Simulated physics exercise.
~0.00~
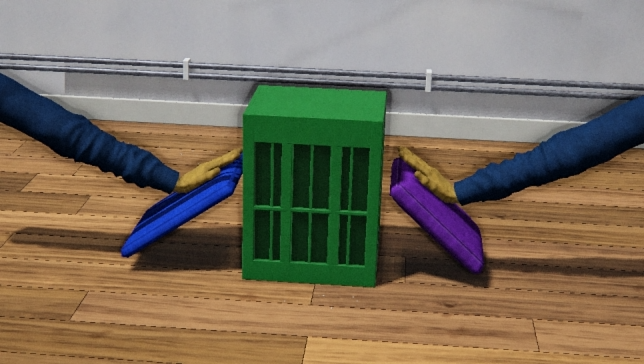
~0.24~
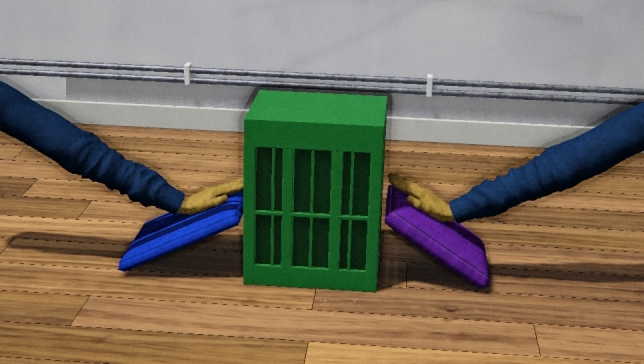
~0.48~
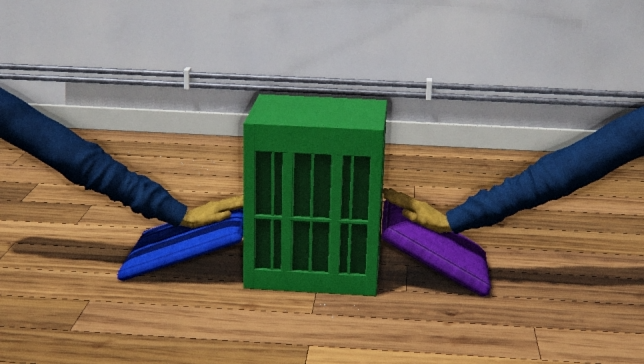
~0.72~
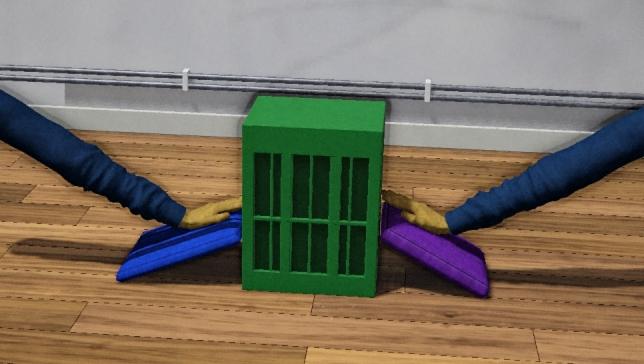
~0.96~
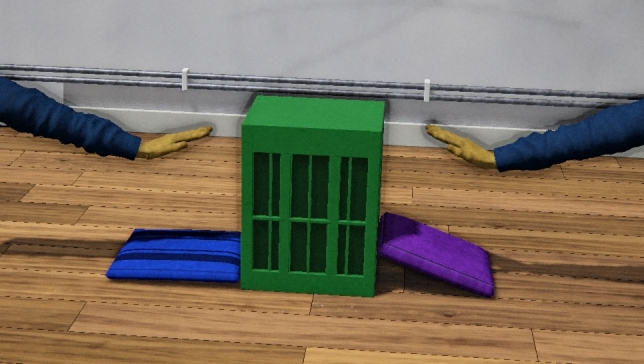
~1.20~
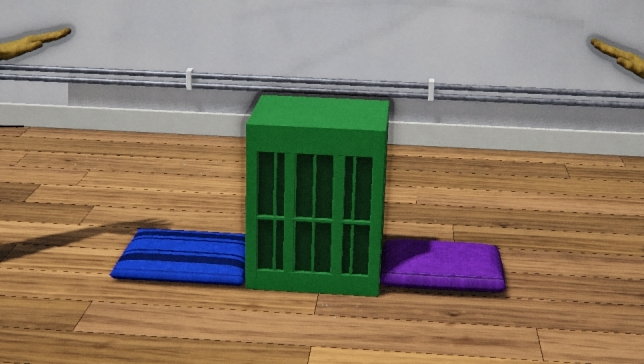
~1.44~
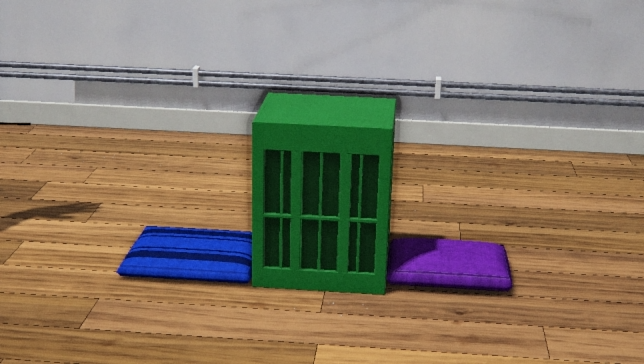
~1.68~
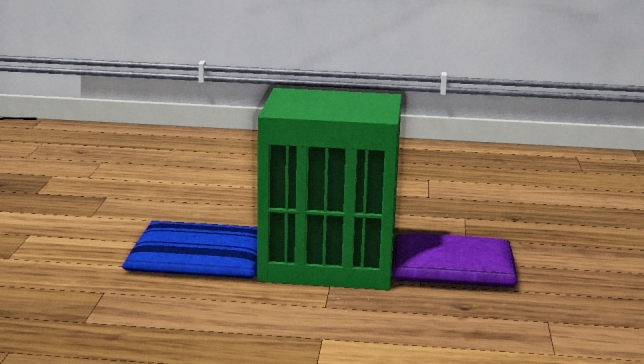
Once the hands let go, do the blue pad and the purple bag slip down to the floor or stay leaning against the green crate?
Both slip down. The blue pad drops flat on the left of the crate, and the purple bag slumps flat to the floor on the right.
Two hands propping a blue pad and a purple bag against a green crate, then withdrawing as both settle flat on the floor.
